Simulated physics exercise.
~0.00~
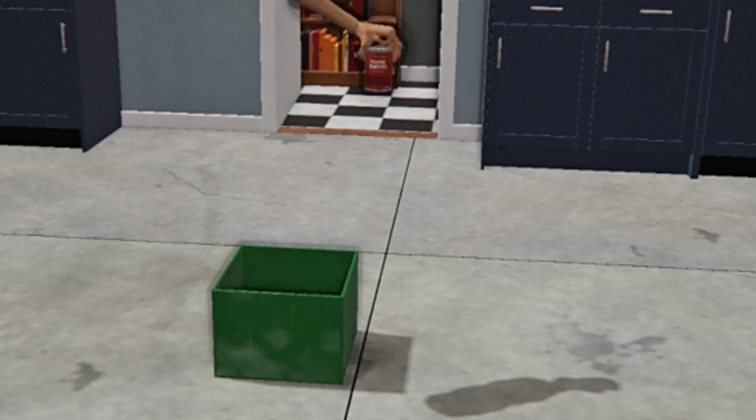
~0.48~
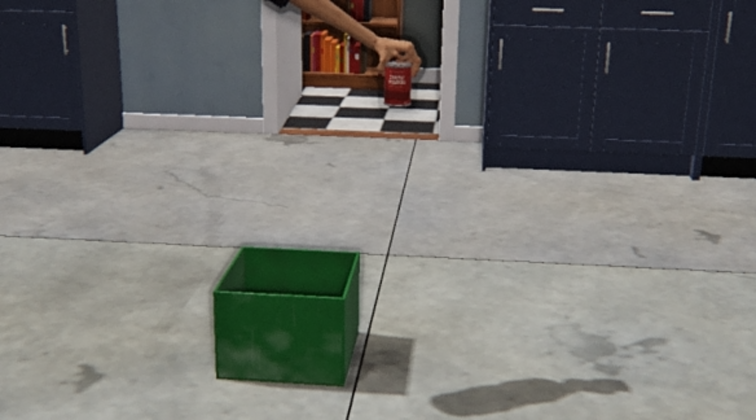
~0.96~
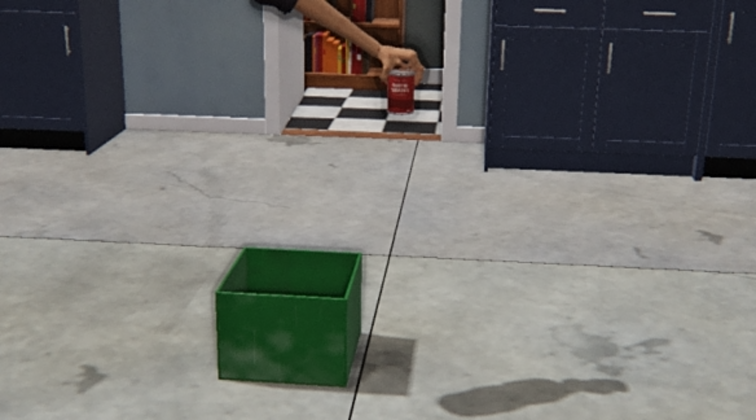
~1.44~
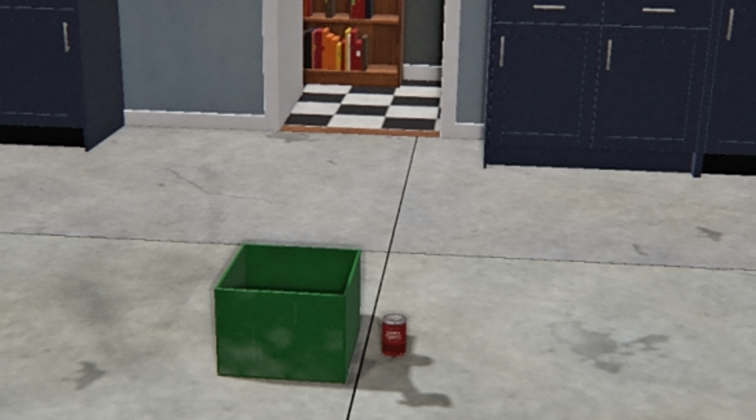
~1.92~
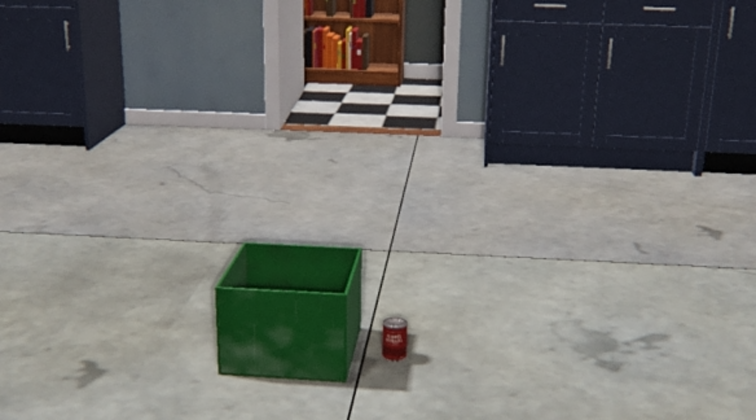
A room with a grey concrete floor is seen from slightly above, with dark blue cabinets on both sides of a doorway that opens onto a checkered floor and a bookshelf. An open green box sits on the floor left of centre. A hand reaching in from the upper left holds a small red tin upright in the air, shifting it slightly right and down. The hand then lets go and is gone from view as the tin drops past the box's right side. The tin ends upright on the concrete just right of the box, outside it.
